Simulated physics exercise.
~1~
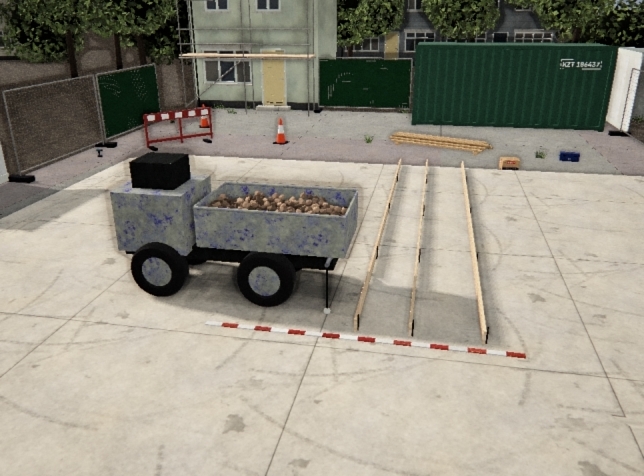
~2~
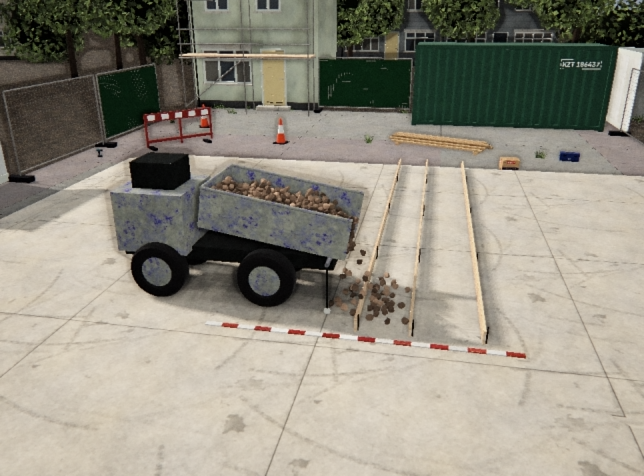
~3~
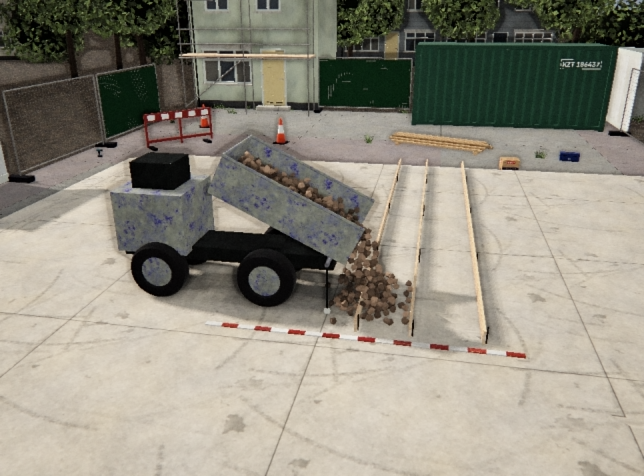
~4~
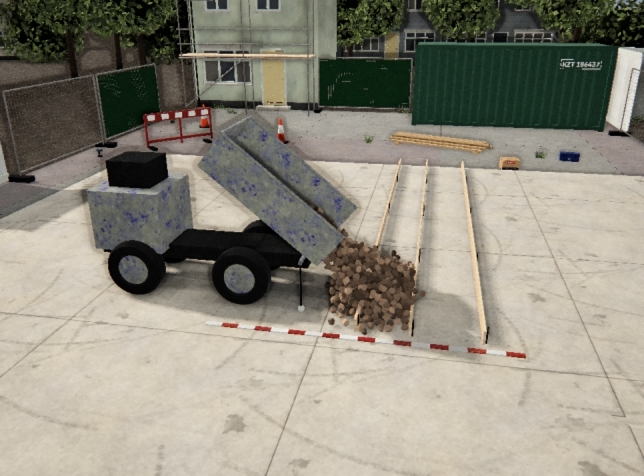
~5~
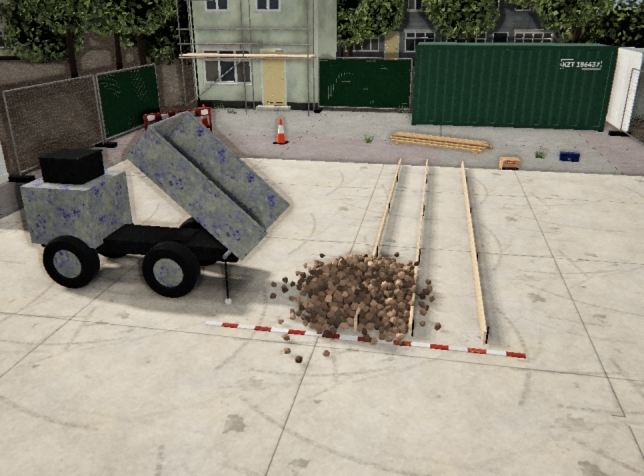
The clip shows a grey, blue-speckled tipper truck on a concrete yard raising its loaded body so that brown stones slide out beside wooden planks, then drawing away to the left, leaving its body raised and empty and a spread heap lying across the nearest planks.
